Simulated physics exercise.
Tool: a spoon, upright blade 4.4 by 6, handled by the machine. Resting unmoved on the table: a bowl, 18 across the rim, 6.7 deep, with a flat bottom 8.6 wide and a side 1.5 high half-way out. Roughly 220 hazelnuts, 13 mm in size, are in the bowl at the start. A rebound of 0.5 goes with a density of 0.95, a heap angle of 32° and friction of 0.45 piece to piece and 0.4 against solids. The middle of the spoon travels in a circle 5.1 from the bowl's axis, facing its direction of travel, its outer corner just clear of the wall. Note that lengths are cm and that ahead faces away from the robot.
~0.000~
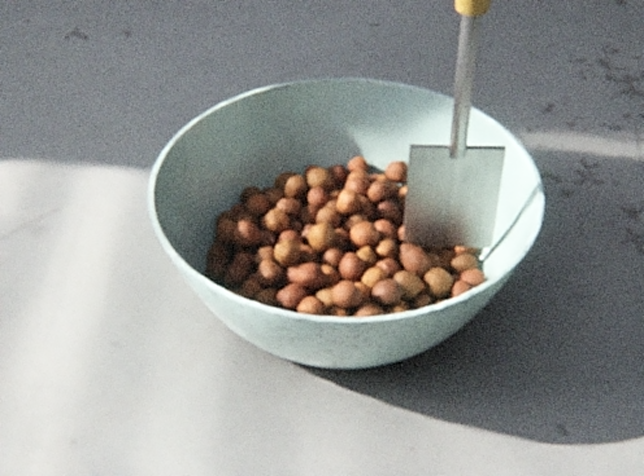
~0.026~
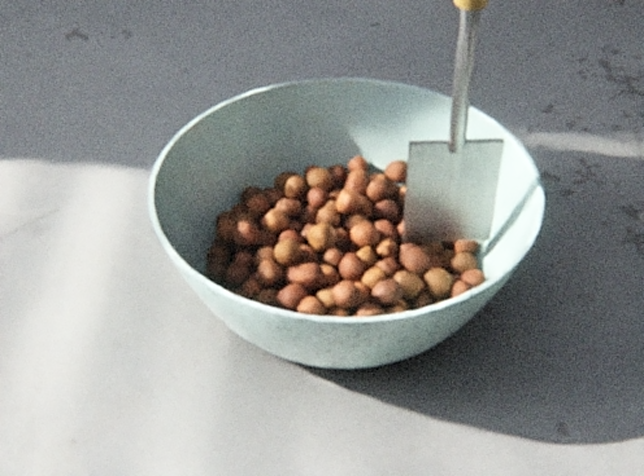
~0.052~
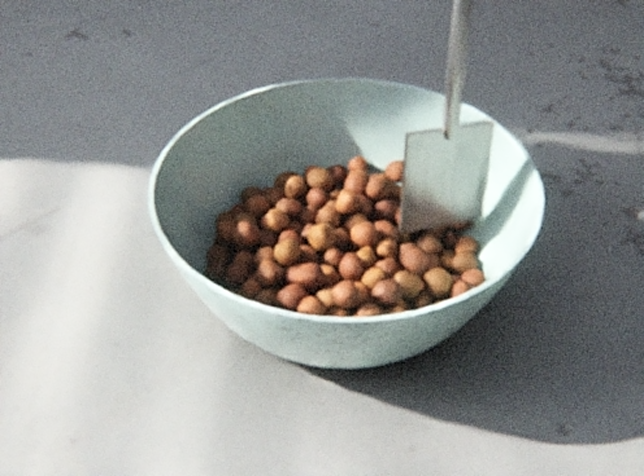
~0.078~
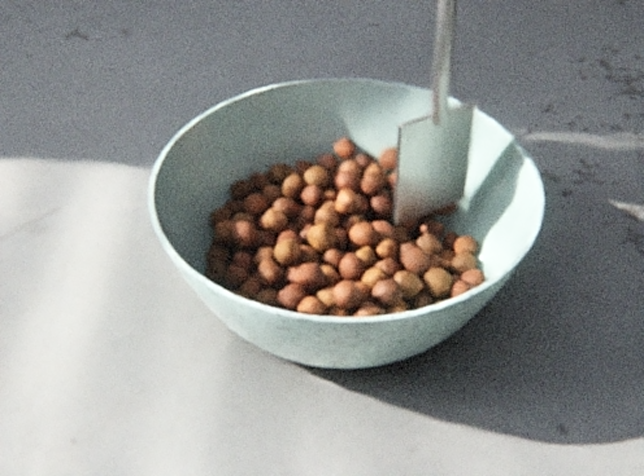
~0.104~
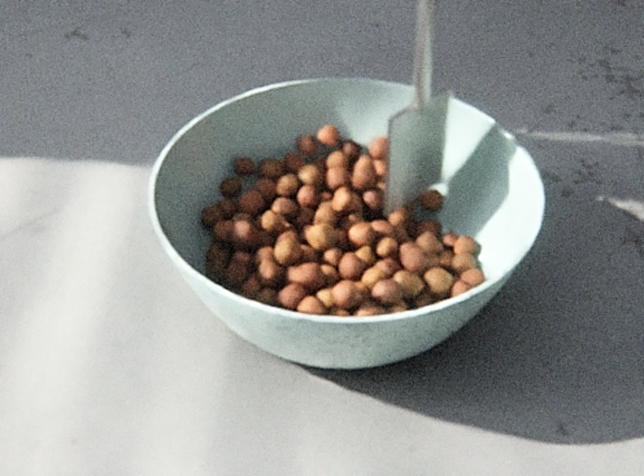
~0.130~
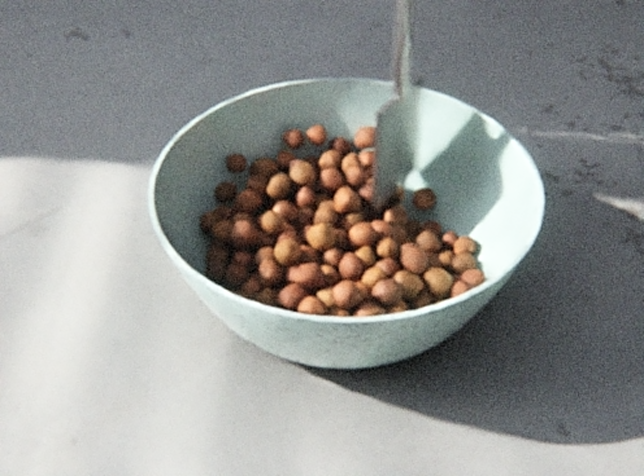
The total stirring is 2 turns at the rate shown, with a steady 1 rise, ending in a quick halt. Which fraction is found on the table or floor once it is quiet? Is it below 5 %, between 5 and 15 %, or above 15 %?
Between 5 and 15 %.
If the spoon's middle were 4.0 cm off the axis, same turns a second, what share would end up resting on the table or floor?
In that case some 5 per cent.
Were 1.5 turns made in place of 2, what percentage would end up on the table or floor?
Roughly 10 per cent.
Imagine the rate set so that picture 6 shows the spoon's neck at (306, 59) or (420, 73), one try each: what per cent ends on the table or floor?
Some 30 and 5 %.
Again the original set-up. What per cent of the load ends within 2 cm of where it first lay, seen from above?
30 %.
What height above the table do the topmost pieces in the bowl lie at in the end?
About 5.0 cm.
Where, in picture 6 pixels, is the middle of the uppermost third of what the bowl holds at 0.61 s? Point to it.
Near (442, 246).
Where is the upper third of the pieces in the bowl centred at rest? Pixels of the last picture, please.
I'd say close to (369, 256).
After 0.61 s, 319° round, highest piece 8 above the table; 213 in the bowl, 8 on the table or floor.
After 1.09 s, 219° round, highest piece 8 above the table; 205 in the bowl, 16 on the table or floor.
After 1.53 s, 0° round, highest piece 6 above the table; 202 in the bowl, 19 on the table or floor.
After 2.23 s, 0° round, highest piece 5 above the table; 202 in the bowl, 19 on the table or floor.
At rest, 202 in the bowl, 19 on the table or floor. That is 9 % on the table or floor.
